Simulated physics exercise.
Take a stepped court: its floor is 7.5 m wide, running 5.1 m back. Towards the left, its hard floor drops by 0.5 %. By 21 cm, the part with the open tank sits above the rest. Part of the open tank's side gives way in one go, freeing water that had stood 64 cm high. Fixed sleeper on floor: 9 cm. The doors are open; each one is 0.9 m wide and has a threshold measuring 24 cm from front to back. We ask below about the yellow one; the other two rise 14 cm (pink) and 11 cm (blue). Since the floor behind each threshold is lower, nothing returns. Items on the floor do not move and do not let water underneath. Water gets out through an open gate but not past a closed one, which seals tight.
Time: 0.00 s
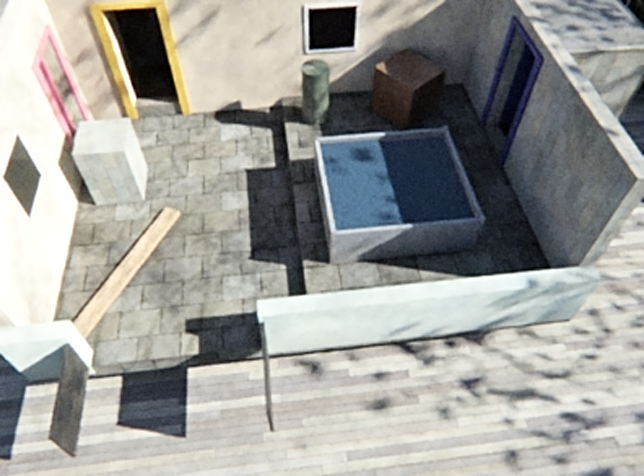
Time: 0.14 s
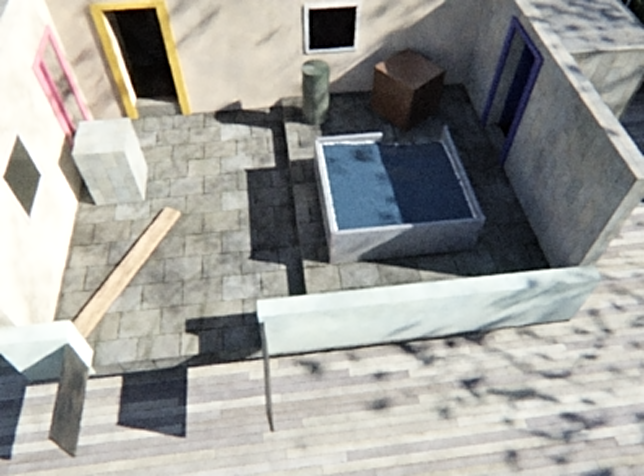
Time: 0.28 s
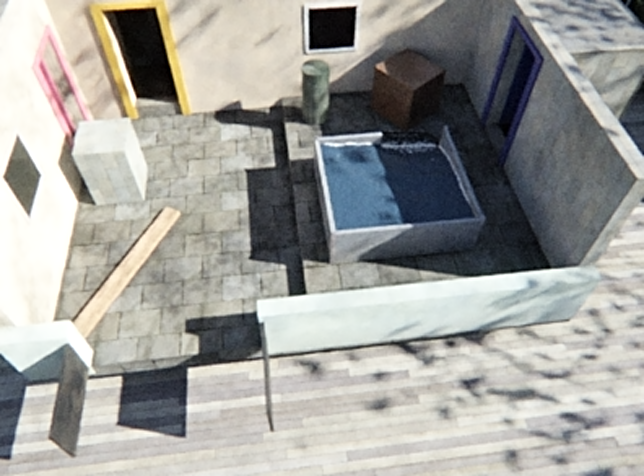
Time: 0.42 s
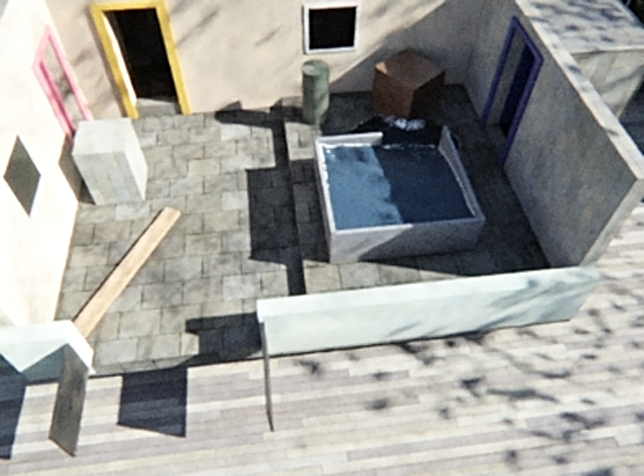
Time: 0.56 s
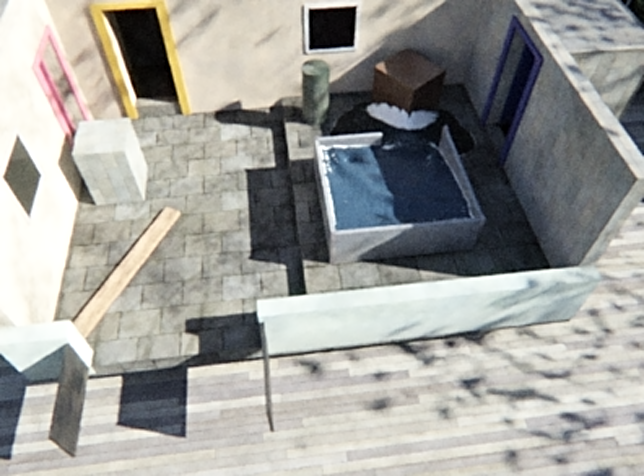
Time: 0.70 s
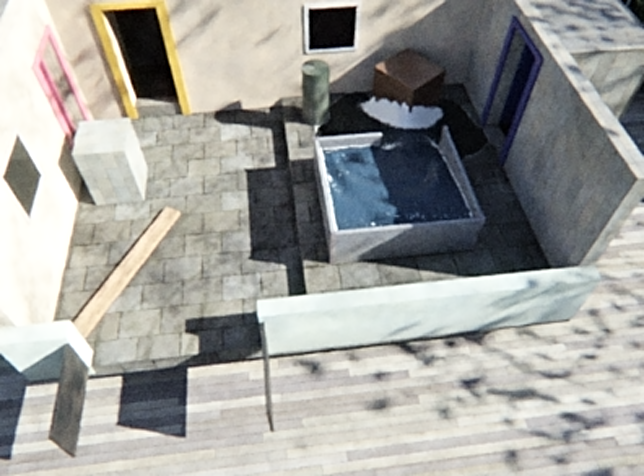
At first, an open tank of still blue water sits on the raised right part of a walled stone court. Part of its far side gives way, and water pours through the gap onto the floor behind. The dark, foamy puddle spreads around the brown box while the tank's surface ripples.
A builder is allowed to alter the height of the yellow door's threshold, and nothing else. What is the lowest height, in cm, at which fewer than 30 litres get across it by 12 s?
5.5 cm.
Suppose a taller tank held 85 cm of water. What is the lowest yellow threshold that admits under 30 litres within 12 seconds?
7.5 cm.
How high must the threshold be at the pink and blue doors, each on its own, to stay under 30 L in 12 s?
Some 8.5 cm for pink, some 16 cm for blue.
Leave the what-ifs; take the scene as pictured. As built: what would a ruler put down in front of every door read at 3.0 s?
Pink door 3 cm, yellow door 3 cm, blue door 13 cm.
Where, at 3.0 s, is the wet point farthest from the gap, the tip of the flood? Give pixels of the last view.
The farthest wet point is roughly at (95, 122) in the last view.
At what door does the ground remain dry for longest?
It would be the pink one.
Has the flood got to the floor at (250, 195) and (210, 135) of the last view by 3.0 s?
Well, the first is soaked and the second soaked.
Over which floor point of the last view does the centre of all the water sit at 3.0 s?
Around (377, 159).
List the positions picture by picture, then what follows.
The first frame shows the open tank at (394, 180) is whole and still, 64 cm deep; the yellow door at (148, 73) is dry.
In the second frame, the gap is on the far side, the front 0.3 m out at a hidden place; the back of the open tank holds 64 cm.
In the third frame, water pours out on the far side and has run 0.8 m, to a hidden place; about 10 cm deep outside, 64 cm at the back.
In the fourth frame, the front is at (378, 118), 1.3 m from the gap on the far side; 1.7 m2 of floor is wet, 64 cm left at the back.
In the fifth frame, water pours out on the far side and has run 1.7 m, to (365, 105); about 6 cm deep outside, 62 cm at the back.
In the sixth frame, the front is at (352, 93), 2.1 m from the gap on the far side; 3.3 m2 of floor is wet, 56 cm left at the back; the yellow door at (148, 73), 5.0 m from the gap, is still 3.3 m from the nearest water.
After 1.4 s water covers 15 % of the floor, deepest (46 cm) near (404, 131); it has not reached the yellow door.
After 3.0 s water covers 55 % of the floor, deepest (40 cm) near (409, 94); 3 cm at the yellow door, 0 litres in over its 27 cm threshold.
After 12.0 s water covers 95 % of the floor, deepest (10 cm) near (46, 355); 7 cm at the yellow door, 0 litres in over its 27 cm threshold.
At the yellow door as built, the water arrived by 2.1 s and peaked near 11 cm at 7.4 s.
Run again over the same 12 s with other heights there, 38 litres in over 5 cm, 23 litres over 6 cm. The limit of 30 litres is kept from about 5.5 cm up.
